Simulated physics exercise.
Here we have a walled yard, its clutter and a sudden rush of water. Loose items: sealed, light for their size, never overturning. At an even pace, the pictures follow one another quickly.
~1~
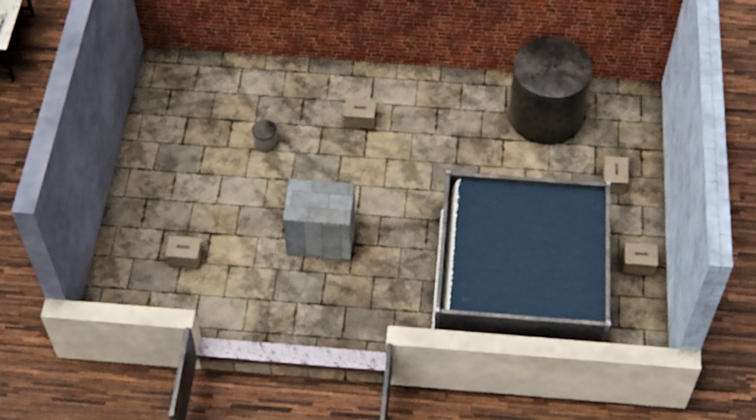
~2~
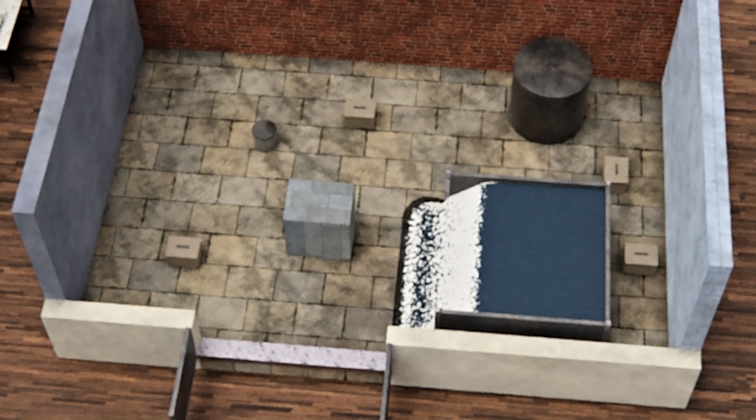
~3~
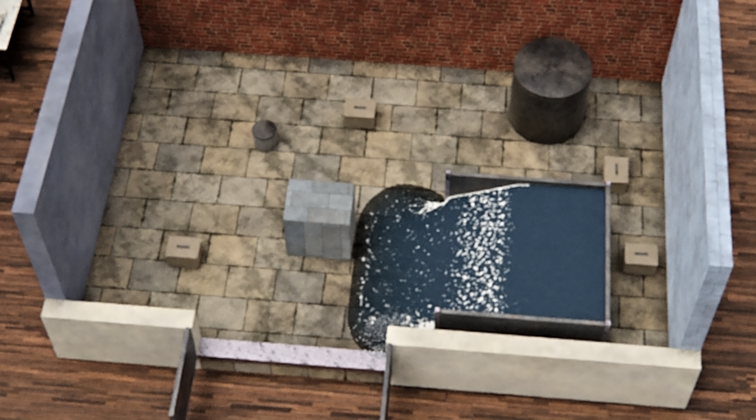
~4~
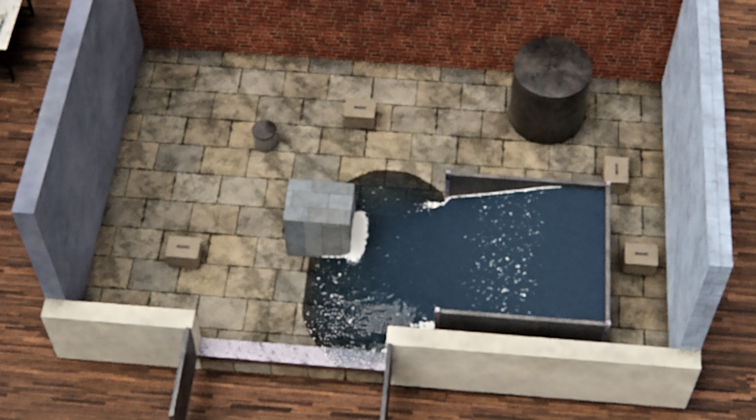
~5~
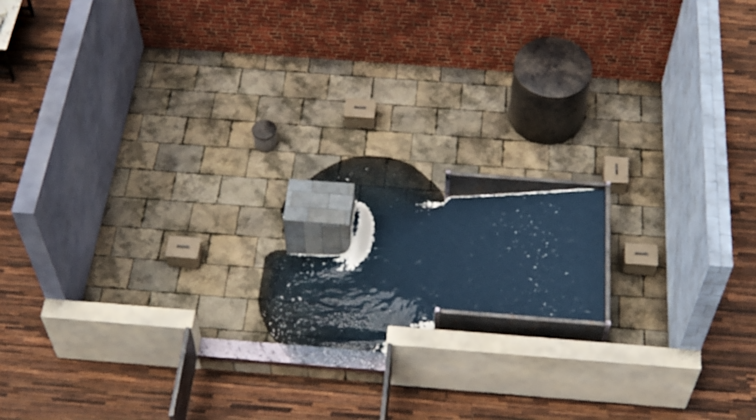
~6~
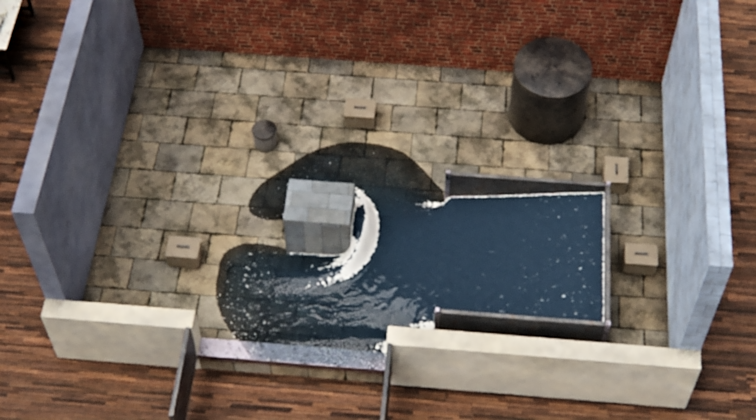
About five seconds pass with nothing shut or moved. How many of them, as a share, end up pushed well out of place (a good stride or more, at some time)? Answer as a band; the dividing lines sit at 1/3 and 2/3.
1/3 to 2/3.
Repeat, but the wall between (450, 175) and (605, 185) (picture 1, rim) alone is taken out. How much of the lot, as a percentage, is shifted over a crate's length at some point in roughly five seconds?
I'd guess close to 100 percent.
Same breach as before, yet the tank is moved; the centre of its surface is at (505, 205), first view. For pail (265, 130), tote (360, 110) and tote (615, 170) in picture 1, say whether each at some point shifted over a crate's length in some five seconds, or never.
Object by object, in turn: Travelled a good distance, travelled a good distance, lingered near its place.
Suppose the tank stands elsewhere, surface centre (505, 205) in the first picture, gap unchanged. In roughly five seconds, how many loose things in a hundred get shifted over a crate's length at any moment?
Roughly 60 in a hundred.
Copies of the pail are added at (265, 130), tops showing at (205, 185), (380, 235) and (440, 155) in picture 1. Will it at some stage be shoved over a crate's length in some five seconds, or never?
Item by item: Goes the distance, goes the distance, remains in place.
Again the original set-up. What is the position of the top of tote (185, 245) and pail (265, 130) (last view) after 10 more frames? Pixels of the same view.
Near (116, 202) and (148, 58).
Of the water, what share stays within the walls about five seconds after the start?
I'd put it close to 74 percent.
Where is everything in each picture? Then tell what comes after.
A tote at (616, 169) rests on the ground; a tote at (641, 254) rests on the ground; 0 of 5 have shifted, in the first frame.
A tote at (616, 169), on the bottom; a tote at (641, 254) rests on the ground; 0 of 5 have shifted, in the second frame.
A tote at (616, 169) rests on the ground; a tote at (641, 254) rests on the ground; 0 of 5 have shifted, in the third frame.
A tote at (616, 169) rests on the ground; a tote at (641, 254) rests on the ground; 0 of 5 have shifted, in the fourth frame.
A tote at (616, 169) rests on the ground; a tote at (641, 254), on the bottom; 0 of 5 have shifted, in the fifth frame.
A tote at (616, 169), on the bottom; a tote at (641, 254) rests on the ground; 0 of 5 have shifted, in the sixth frame.
A moment on, 0 of 5 are well off their spots; 0 afloat.
Next, 3 of 5 are well off their spots; 3 afloat.
Later, 3 of 5 are well off their spots; 3 afloat.
In the end, 3 of 5 are well off their spots, and 3 have been at some point; 3 afloat.
